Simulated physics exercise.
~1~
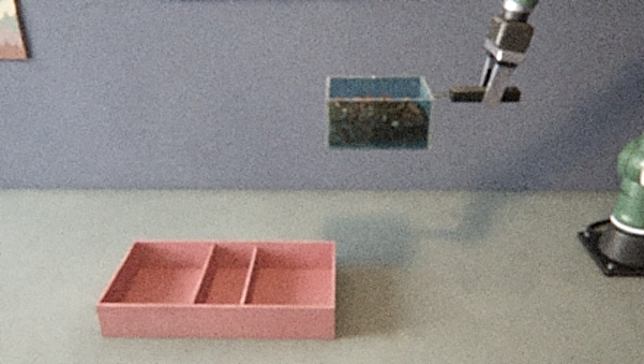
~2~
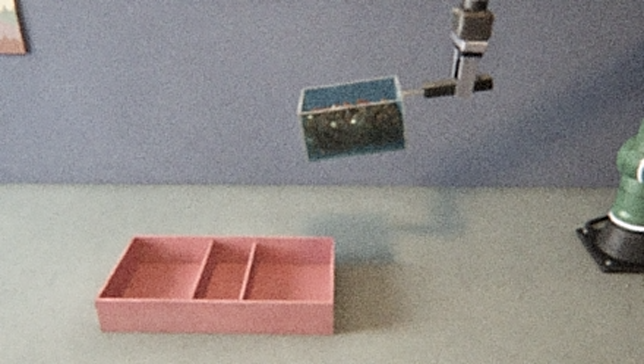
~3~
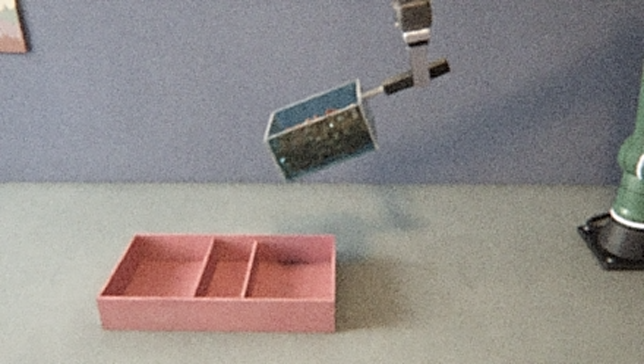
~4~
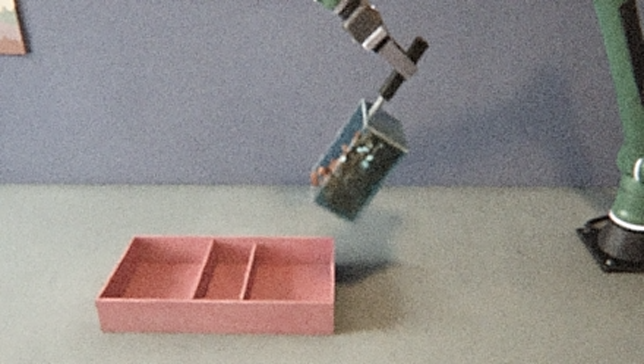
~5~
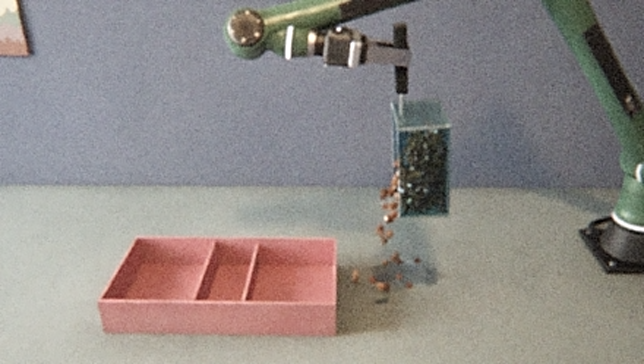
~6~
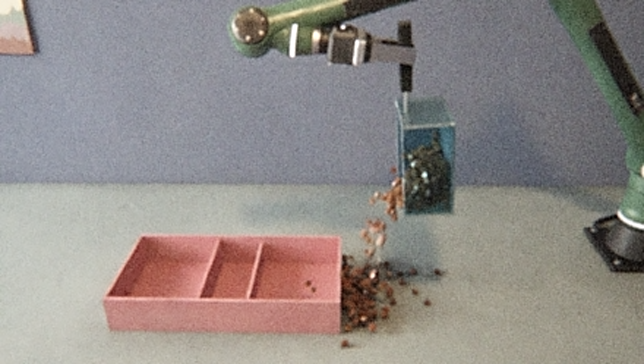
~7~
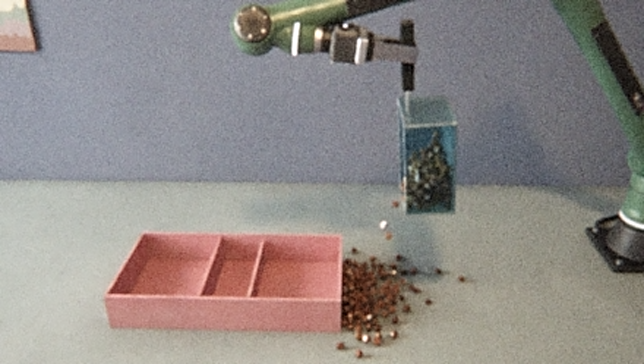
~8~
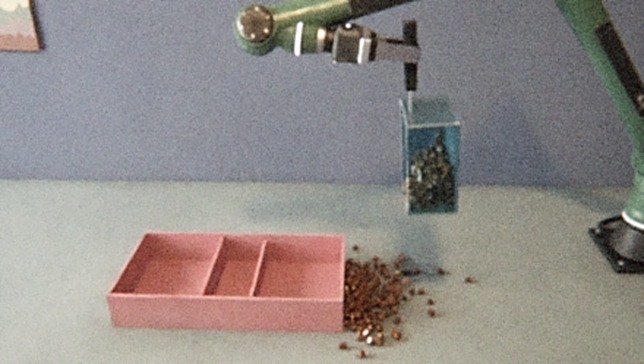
A green robot arm swung a clear box of small brown pellets down and tipped it upright beside a pink divided tray, spilling many of them in a heap on the table against the tray's right side, while the rest stayed in the box.
